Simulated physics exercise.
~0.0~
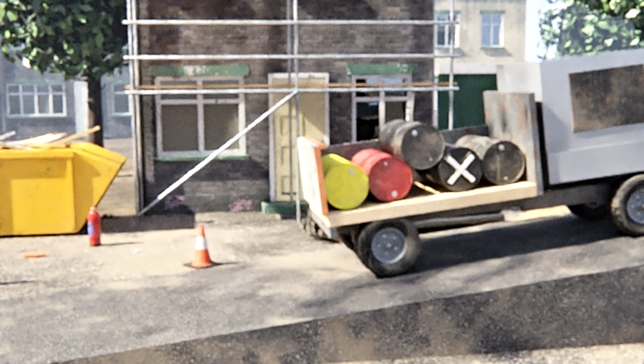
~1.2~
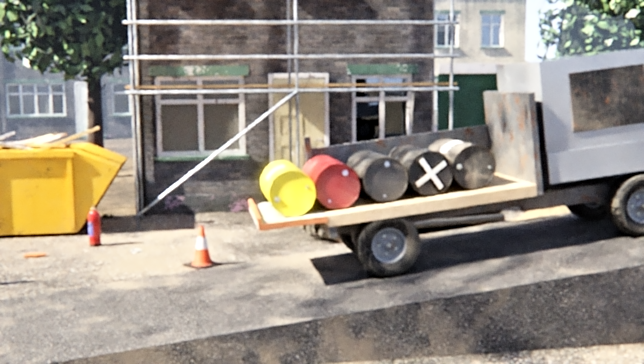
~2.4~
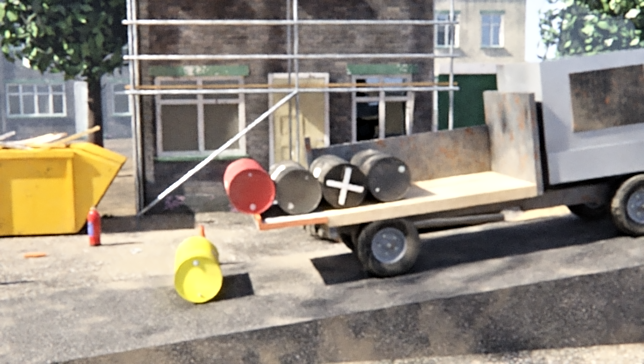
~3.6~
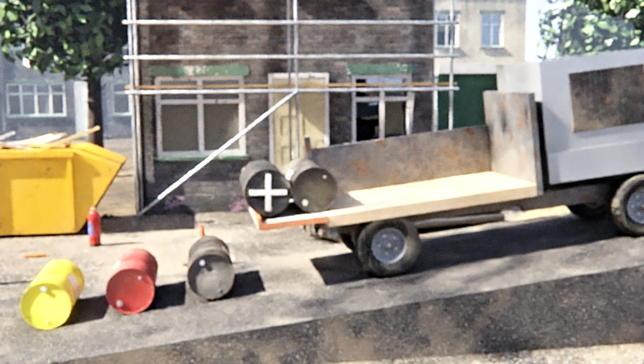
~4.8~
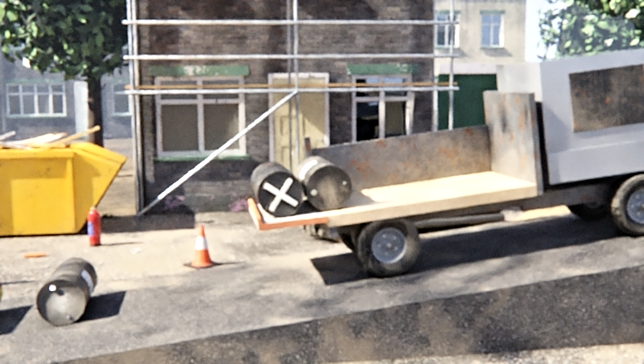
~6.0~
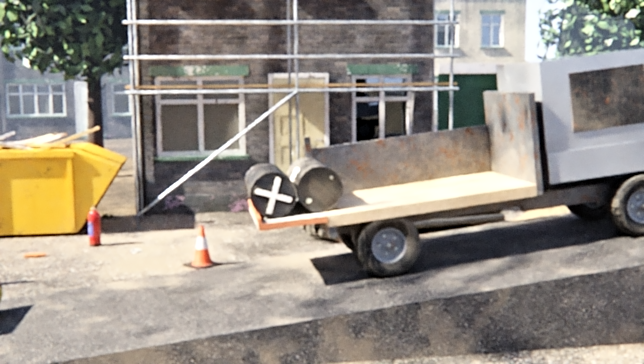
Five drums, one yellow, one red and three dark, sit on the sloping open bed of a parked pick-up as its tailgate swings down. They roll left toward the lowered gate, the yellow one leading. The yellow drum drops off the end to the road near a traffic cone, and the red one follows. A dark drum falls after them, and all three roll away downhill to the left, leaving the view one after another. The drum marked with a white cross and another dark one rock slightly near the gate's edge and remain on the truck.
